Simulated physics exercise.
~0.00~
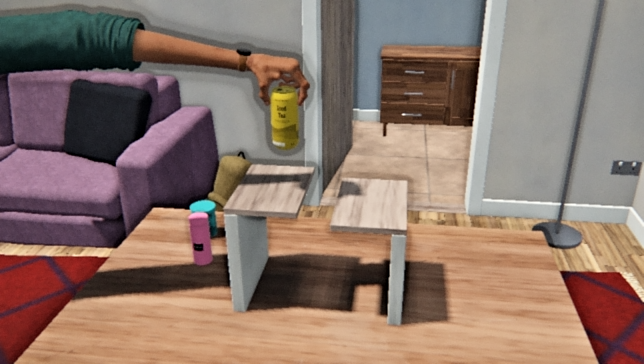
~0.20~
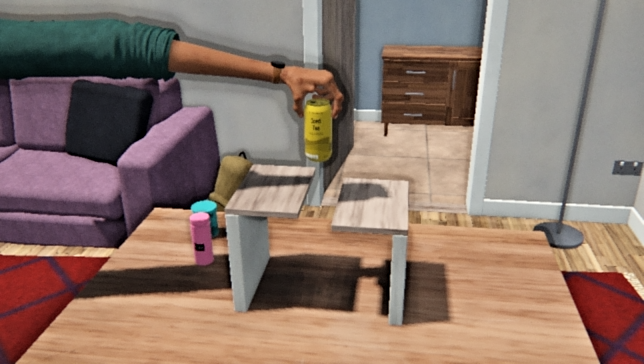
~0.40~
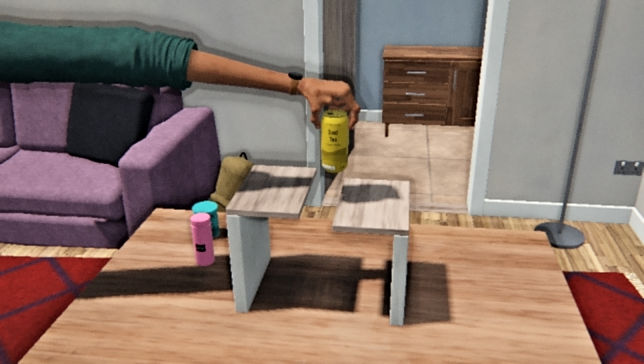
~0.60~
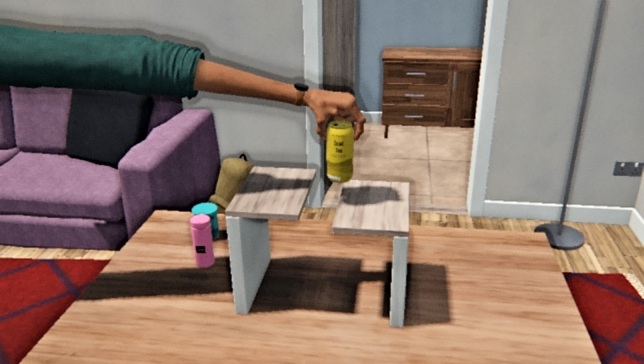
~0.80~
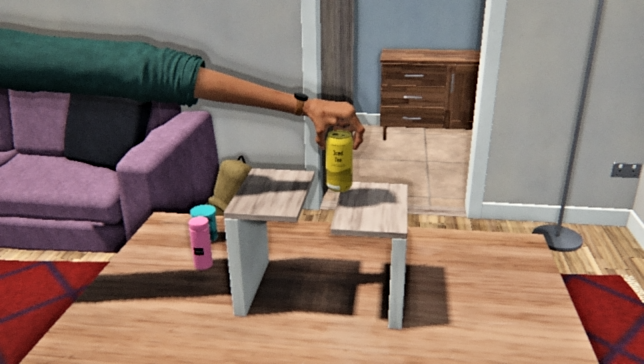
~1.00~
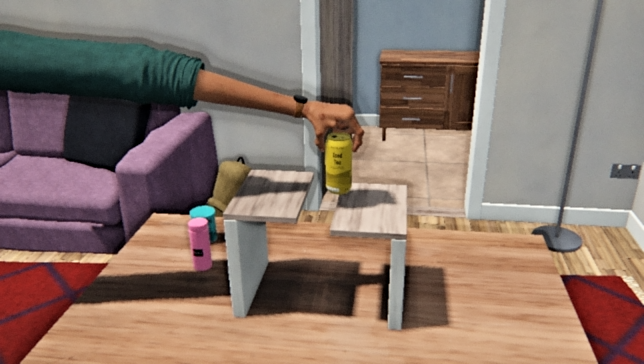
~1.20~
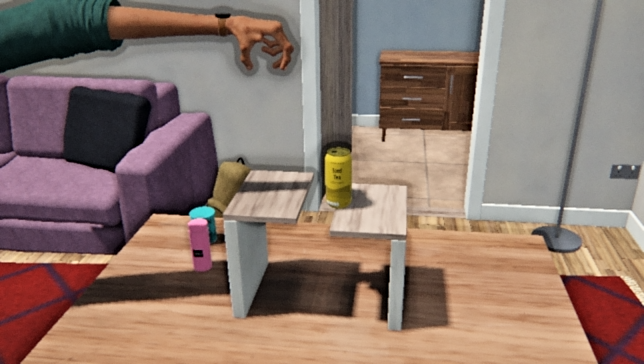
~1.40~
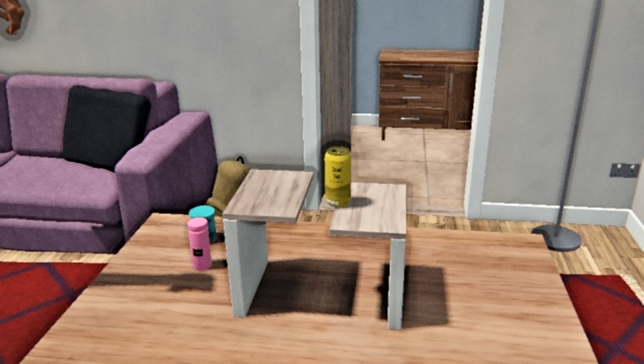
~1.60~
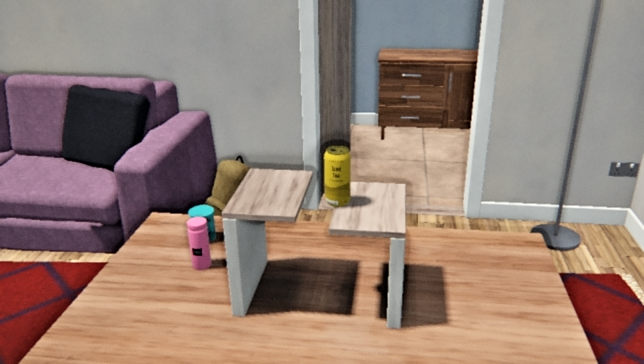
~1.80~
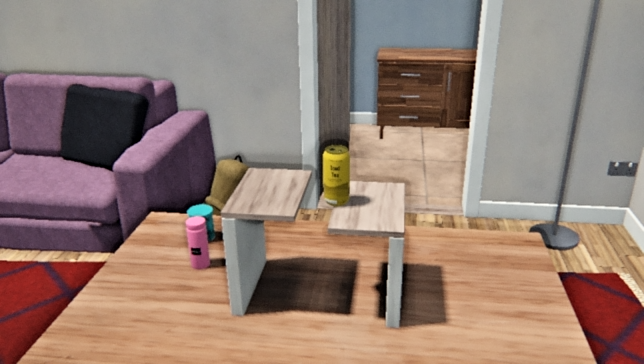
A hand lowers a yellow can between two small supports, lets go, and it stays caught upright.
